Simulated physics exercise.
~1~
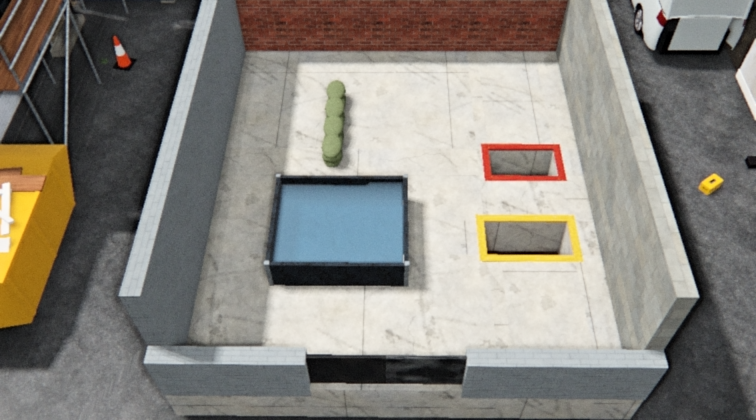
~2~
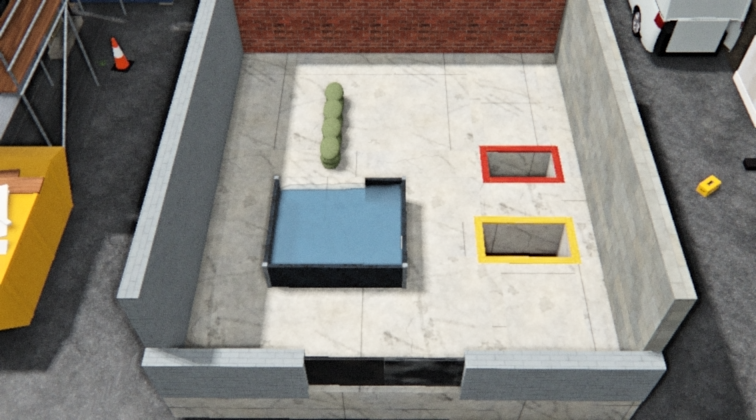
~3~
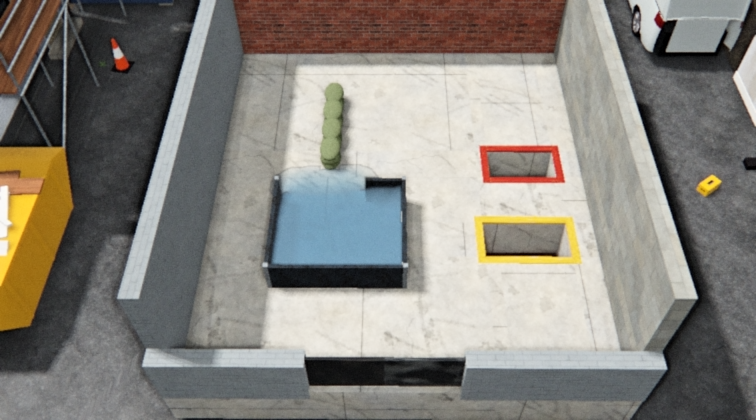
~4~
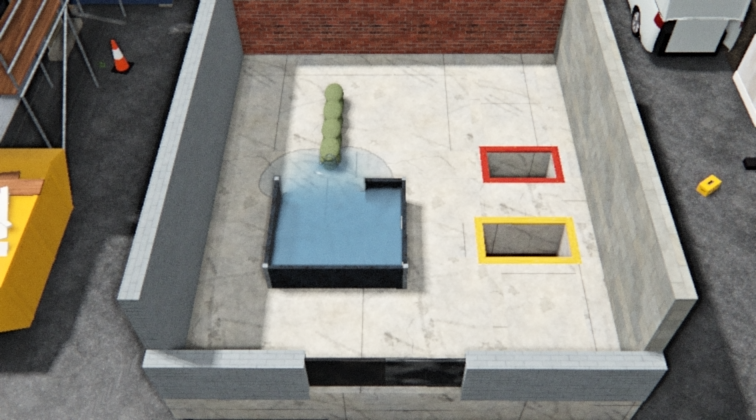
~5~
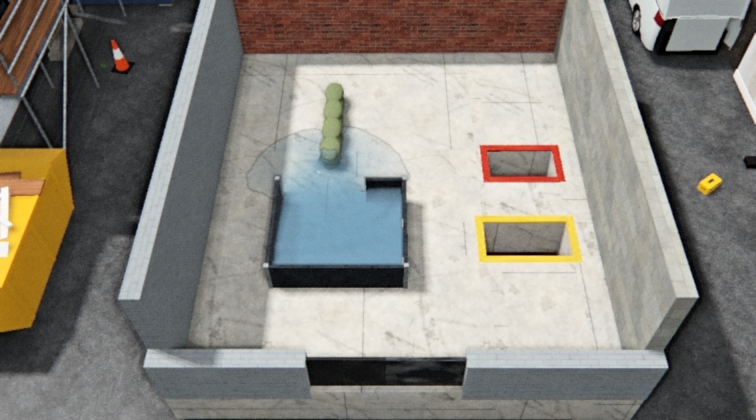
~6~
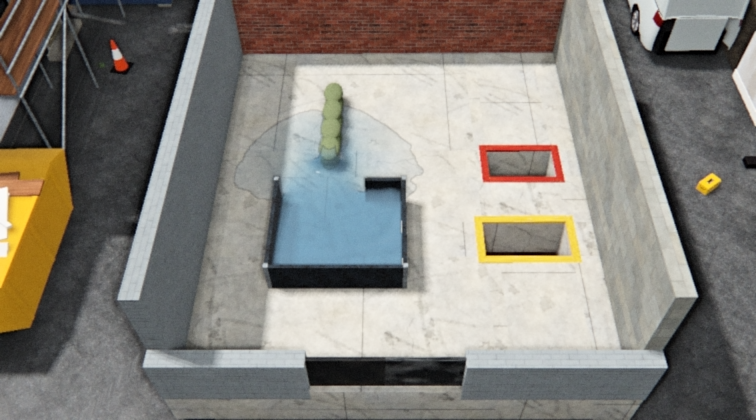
Water pouring through a gap in the far side of an open tank, spreading across a concrete slab around a green hedge.
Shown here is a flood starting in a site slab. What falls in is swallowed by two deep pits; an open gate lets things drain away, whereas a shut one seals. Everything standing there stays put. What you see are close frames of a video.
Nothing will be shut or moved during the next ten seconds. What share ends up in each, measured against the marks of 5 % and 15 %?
The gate ends up with a tiny portion - beneath five per cent; the red pit ends up with a large portion - topping fifteen per cent; the yellow pit ends up with a tiny portion - beneath five per cent.
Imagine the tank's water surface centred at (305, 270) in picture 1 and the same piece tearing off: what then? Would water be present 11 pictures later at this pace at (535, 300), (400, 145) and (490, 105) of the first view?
Taking them as they were asked, they come out bone dry, soaked, bone dry.
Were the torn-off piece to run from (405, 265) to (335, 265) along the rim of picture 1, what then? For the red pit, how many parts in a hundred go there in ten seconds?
In per cent: Red 4.
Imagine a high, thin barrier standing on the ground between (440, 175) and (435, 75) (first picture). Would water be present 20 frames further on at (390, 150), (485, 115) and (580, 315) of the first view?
Result in the order given: Drowned, unaffected, unaffected.
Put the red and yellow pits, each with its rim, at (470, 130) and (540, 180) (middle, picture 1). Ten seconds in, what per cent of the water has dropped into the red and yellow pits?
Per cent, approx.: Red 15, yellow 12.
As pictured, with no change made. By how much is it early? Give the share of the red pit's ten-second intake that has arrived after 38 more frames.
Working it through, I arrive at 10 %.
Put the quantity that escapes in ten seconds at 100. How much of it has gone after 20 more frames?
My figure: 5 percent.
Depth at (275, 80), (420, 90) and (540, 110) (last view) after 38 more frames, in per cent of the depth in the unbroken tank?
In order: About 16, 10 and 18 in a hundred.
A moment on, water covers 25 % of the floor; the gate 0 %, the red pit 0 %, the yellow pit 0 %.
Next, water covers 40 % of the floor; the gate 0 %, the red pit 0 %, the yellow pit 0 %.
Then, water covers 50 % of the floor; the gate 0 %, the red pit 1 %, the yellow pit 0 %.
Later, water covers 55 % of the floor; the gate 0 %, the red pit 2 %, the yellow pit 0 %.
In the end, water covers 65 % of the floor; the gate 0 %, the red pit 18 %, the yellow pit 3 %.
